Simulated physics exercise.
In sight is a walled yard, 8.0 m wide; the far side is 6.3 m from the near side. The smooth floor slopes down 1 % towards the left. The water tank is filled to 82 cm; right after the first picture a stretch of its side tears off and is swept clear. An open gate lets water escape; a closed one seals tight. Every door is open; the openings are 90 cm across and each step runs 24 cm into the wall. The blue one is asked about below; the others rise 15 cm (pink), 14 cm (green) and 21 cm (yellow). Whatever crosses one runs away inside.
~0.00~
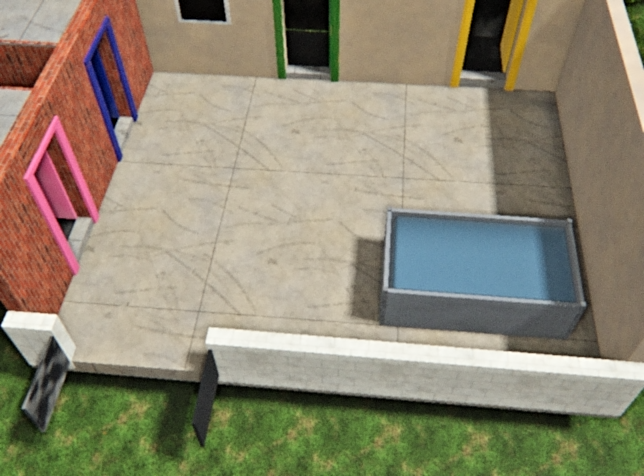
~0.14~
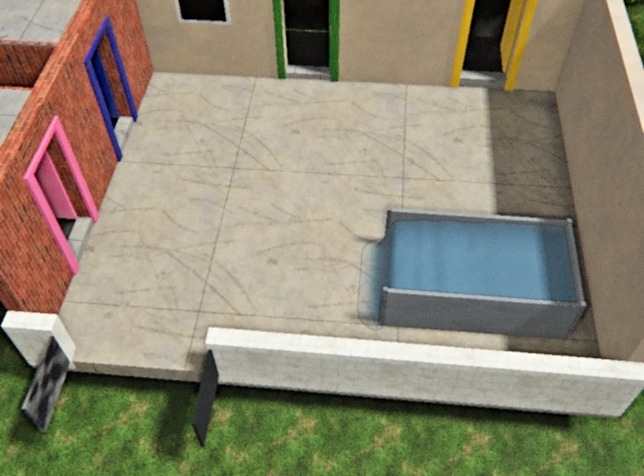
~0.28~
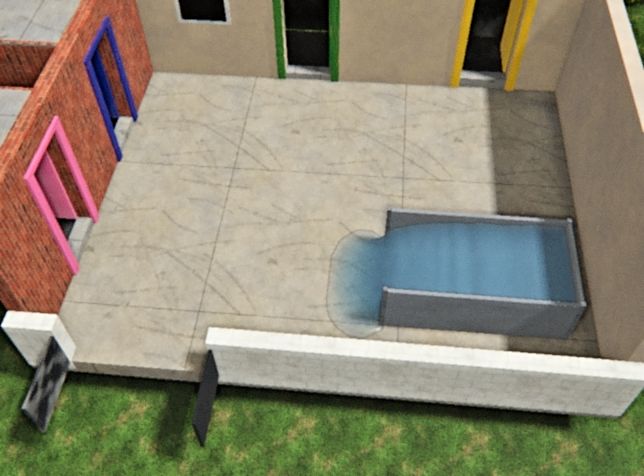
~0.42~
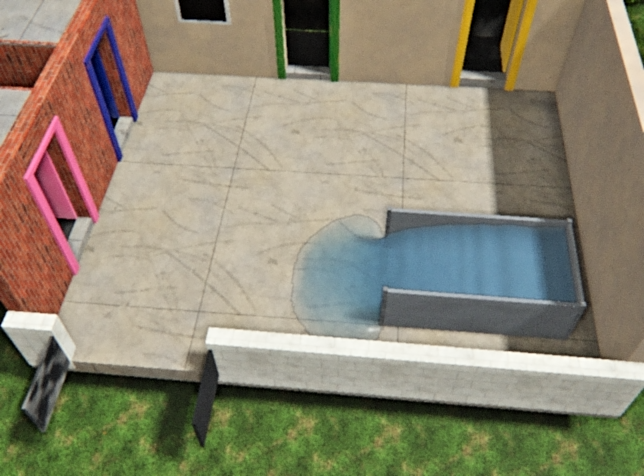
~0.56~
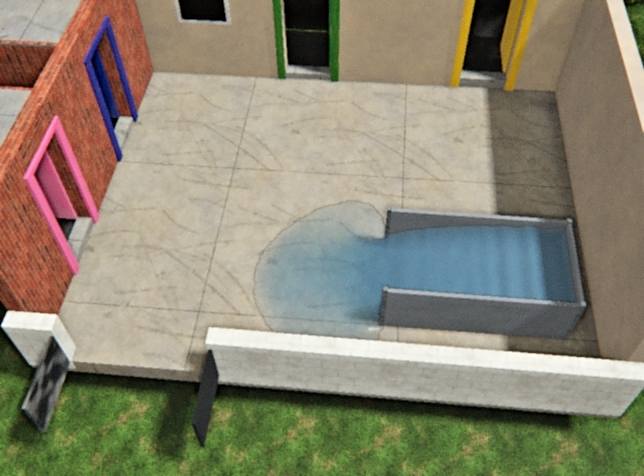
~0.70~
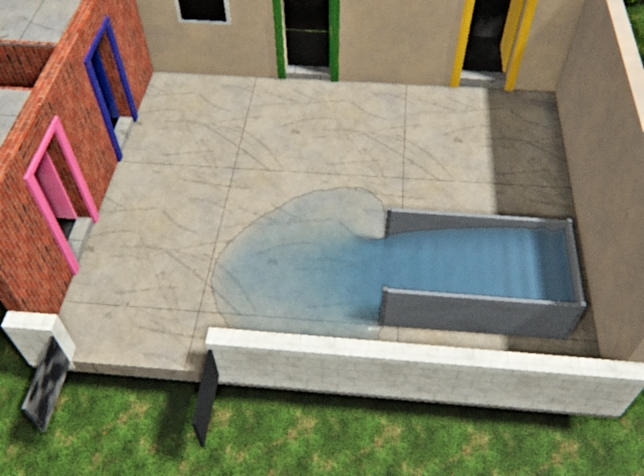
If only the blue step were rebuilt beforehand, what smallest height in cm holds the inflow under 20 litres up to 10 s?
Some 13 cm above the ground.
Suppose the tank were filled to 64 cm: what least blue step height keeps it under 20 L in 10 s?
About 9.5 cm.
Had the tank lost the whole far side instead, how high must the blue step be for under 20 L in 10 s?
About 13.5 cm.
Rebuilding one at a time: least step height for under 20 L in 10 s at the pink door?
About 24 cm at pink.
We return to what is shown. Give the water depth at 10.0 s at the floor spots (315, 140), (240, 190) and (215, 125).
Roughly 5, 6 and 7 cm, in turn.
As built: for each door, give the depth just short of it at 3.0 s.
Depths in cm: Blue 19, pink 29, green 0, yellow 0.
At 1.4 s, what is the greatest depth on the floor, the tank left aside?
Roughly 34 cm.
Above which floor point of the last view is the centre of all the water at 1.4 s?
At about (382, 281).
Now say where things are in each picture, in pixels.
In the first picture, still water, 82 cm deep, in the water tank at (480, 258); the blue door at (114, 97) is dry.
In the second picture, the front is at (363, 311), 0.3 m from the gap at (387, 273); 0.4 m2 of floor is wet, 82 cm left at the back.
In the third picture, water pours out at (387, 274) and has run 0.8 m, to (332, 299); about 13 cm deep outside, 82 cm at the back.
In the fourth picture, the gap is at (387, 275), the front 1.3 m out at (296, 299); the back of the water tank holds 81 cm.
In the fifth picture, the front is at (259, 287), 1.9 m from the gap at (386, 276); 4.6 m2 of floor is wet, 76 cm left at the back.
In the sixth picture, the front is at (217, 284), 2.6 m from the gap at (386, 276); 6.7 m2 of floor is wet, 70 cm left at the back; 3.3 m in a straight line remain to the blue door at (114, 97).
After 1.4 s water covers 35 % of the floor, deepest (34 cm) near (372, 285); it has not reached the blue door.
After 3.0 s water covers 55 % of the floor, deepest (34 cm) near (95, 315); 19 cm at the blue door, 7 litres in over its 13 cm step.
After 10.0 s water covers 90 % of the floor, deepest (11 cm) near (105, 197); 10 cm at the blue door, 20 litres in over its 13 cm step.
At the blue door as built, the water arrived by 2.2 s and peaked near 20 cm at 2.8 s.
With a step of 11.5 cm, 32 litres would have come in within the 10 s; with 15.5 cm, 8 litres. So under 20 litres takes about 13 cm.
